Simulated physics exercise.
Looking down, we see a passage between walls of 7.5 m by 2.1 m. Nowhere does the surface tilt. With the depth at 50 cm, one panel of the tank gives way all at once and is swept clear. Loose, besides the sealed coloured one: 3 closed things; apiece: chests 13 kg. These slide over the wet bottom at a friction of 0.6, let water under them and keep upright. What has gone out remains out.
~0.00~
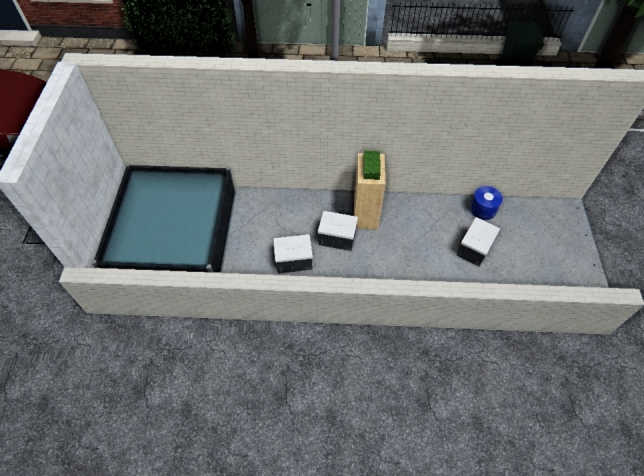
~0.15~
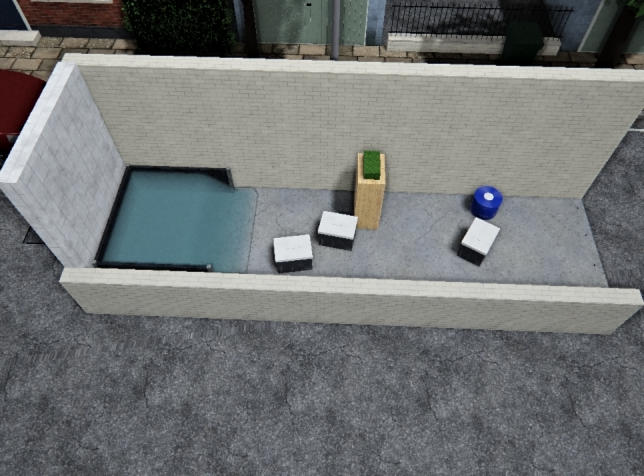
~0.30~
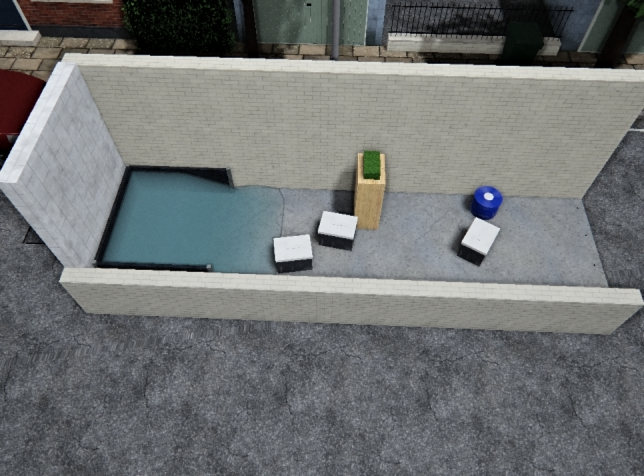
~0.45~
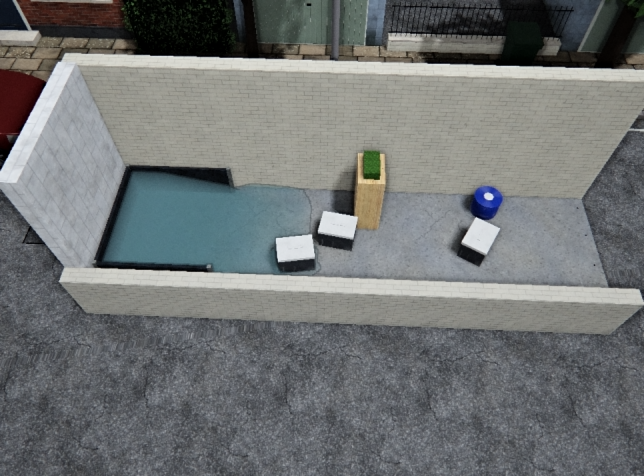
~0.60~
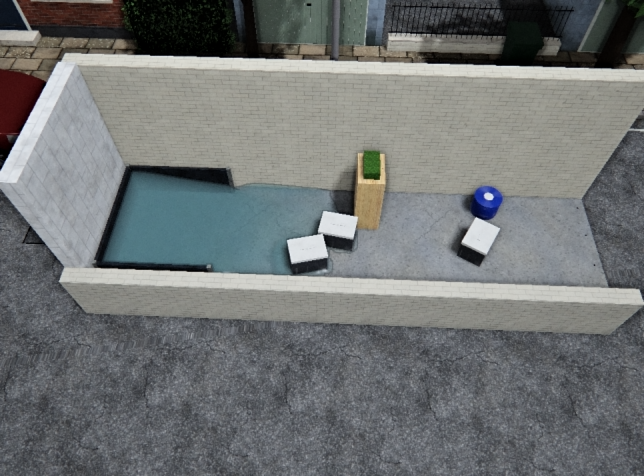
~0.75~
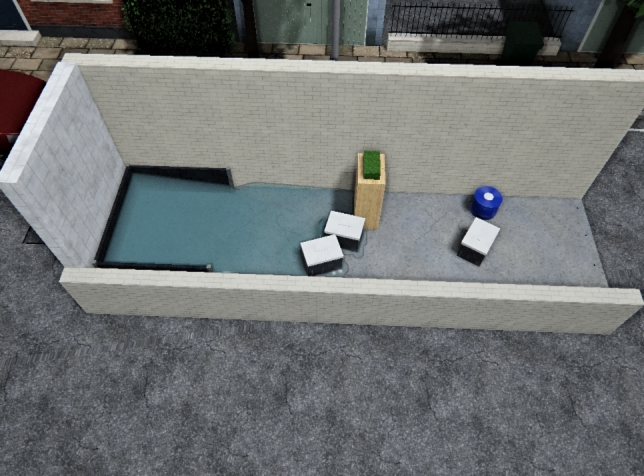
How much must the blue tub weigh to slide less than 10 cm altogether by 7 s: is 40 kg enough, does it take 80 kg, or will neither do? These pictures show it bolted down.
Light pick.
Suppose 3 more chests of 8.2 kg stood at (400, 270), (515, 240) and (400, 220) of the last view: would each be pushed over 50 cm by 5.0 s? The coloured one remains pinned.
Taking them one at a time: Above the mark; above the mark; below the mark.
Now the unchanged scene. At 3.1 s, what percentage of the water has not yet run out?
Somewhere near 94 percent, give or take.
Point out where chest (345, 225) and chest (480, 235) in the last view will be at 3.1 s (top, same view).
Approx. (535, 227); approx. (582, 235).
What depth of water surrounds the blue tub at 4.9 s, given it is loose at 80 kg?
Depth: Approx. 5 cm.
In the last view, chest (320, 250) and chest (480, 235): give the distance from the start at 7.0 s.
Log: Item 1 washed out, item 2 washed out.
After 1.4 s the blue tub would be 0 cm from its start with 40 kg and 0 cm from its start with 80 kg; 0 cm of water round it then.
After 3.1 s the blue tub would be 0 cm from its start with 40 kg and 0 cm from its start with 80 kg; 9 cm of water round it then.
After 4.9 s the blue tub would be 0 cm from its start with 40 kg and 0 cm from its start with 80 kg; 5 cm of water round it then.
After 7.0 s the blue tub would be 0 cm from its start with 40 kg and 0 cm from its start with 80 kg; 4 cm of water round it then.
